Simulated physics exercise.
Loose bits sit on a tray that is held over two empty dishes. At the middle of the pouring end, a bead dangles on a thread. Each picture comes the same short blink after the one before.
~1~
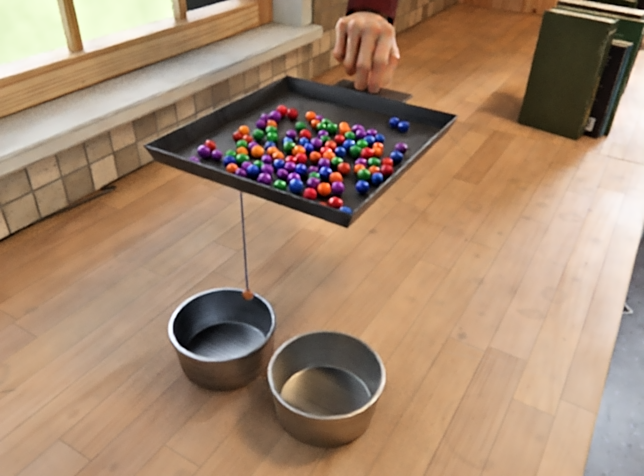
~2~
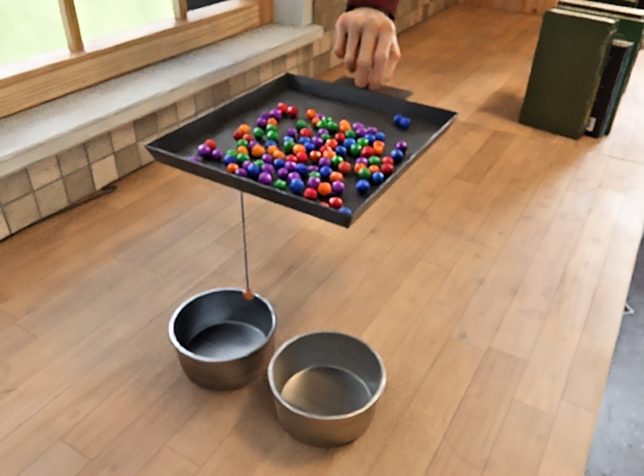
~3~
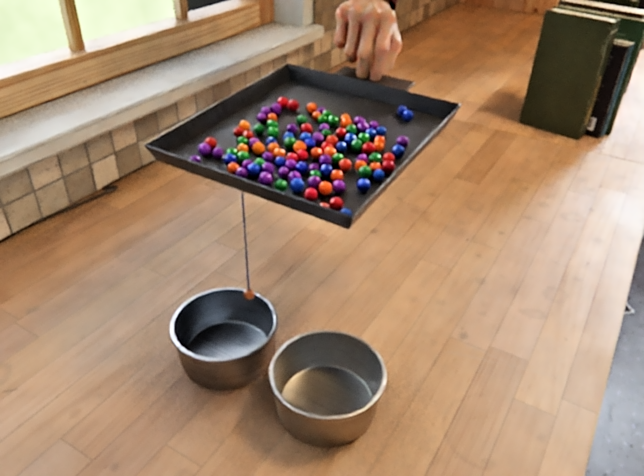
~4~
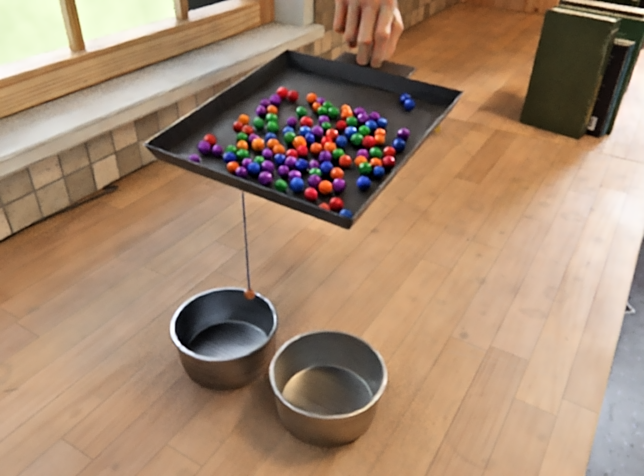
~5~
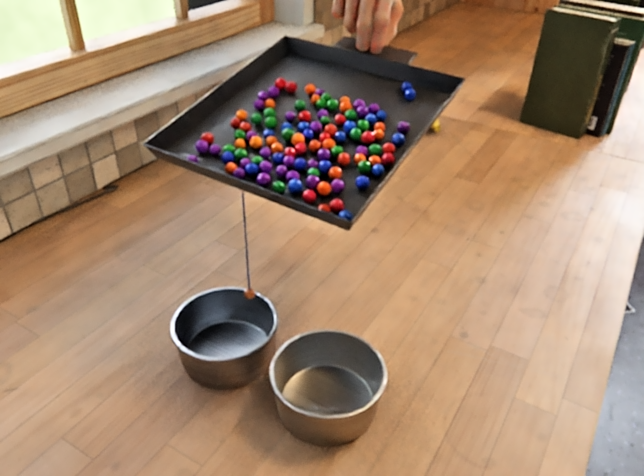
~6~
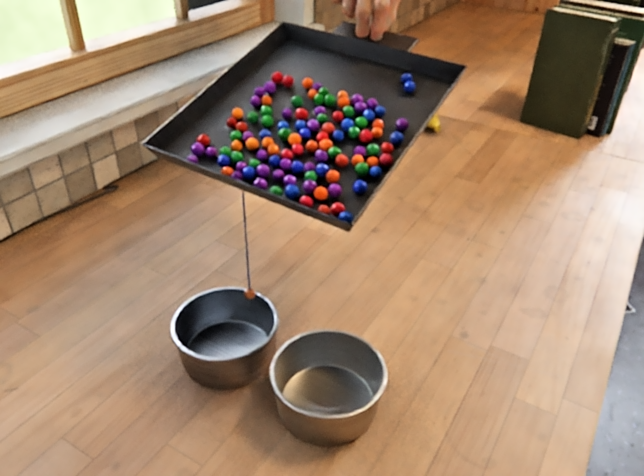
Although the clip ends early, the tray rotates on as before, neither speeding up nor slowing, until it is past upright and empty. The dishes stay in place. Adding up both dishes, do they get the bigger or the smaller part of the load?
The dishes are going to end up holding the main part.
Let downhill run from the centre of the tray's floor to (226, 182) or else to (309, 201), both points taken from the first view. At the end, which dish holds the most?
Outcome one: The left side; outcome two: The right side.
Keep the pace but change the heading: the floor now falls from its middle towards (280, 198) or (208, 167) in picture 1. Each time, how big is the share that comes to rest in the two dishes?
Around 80 percent for the first aim and around 0 percent for the second.
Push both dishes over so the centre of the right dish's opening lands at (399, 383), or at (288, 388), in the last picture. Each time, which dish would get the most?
First the left one, then right.
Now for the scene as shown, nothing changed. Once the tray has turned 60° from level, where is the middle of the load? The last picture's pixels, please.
The middle of the pieces sits at roughly (277, 188).
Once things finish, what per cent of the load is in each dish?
About: Left dish 20, right dish 40 per cent.
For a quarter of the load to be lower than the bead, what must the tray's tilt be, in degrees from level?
I'd say close to 75 degrees.
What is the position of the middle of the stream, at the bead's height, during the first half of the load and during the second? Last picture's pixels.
For the early half I get (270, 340), and for the late half (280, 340).
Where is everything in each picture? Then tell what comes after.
Corners of the pouring end (154, 144) and (348, 209), level; middle of the load (299, 152), round plastic beads; left dish (191, 368); right dish (296, 424); bead on its thread (248, 295), in the first picture.
Corners of the pouring end (154, 144) and (349, 209), level; middle of the load (299, 151), in the second picture.
Corners of the pouring end (154, 144) and (349, 211), tipped barely, lowest at the right corner; middle of the load (300, 148), in the third picture.
Corners of the pouring end (154, 143) and (349, 212), tipped a little, lowest at the right corner; middle of the load (300, 143), in the fourth picture.
Corners of the pouring end (153, 142) and (348, 214), tipped a little, lowest at the right corner; middle of the load (298, 140), in the fifth picture.
Corners of the pouring end (152, 142) and (348, 217), tipped clearly, lowest at the right corner; middle of the load (295, 140), almost all on the move; left dish (193, 367); right dish (298, 423), in the sixth picture.
Just after the last frame, tray tipped steeply; the larger part on the tray; just a few in the right dish; about a tenth in the air.
A moment on, tray tipped right over; roughly a third in the right dish; roughly a quarter in the left dish; roughly a quarter outside both; about a tenth in the air.
Further on, tray tipped past a quarter turn; roughly half in the right dish; roughly a quarter in the left dish; roughly a third outside both.
When it is over, tray tipped past a quarter turn; roughly half in the right dish; roughly a quarter in the left dish; roughly a third outside both.
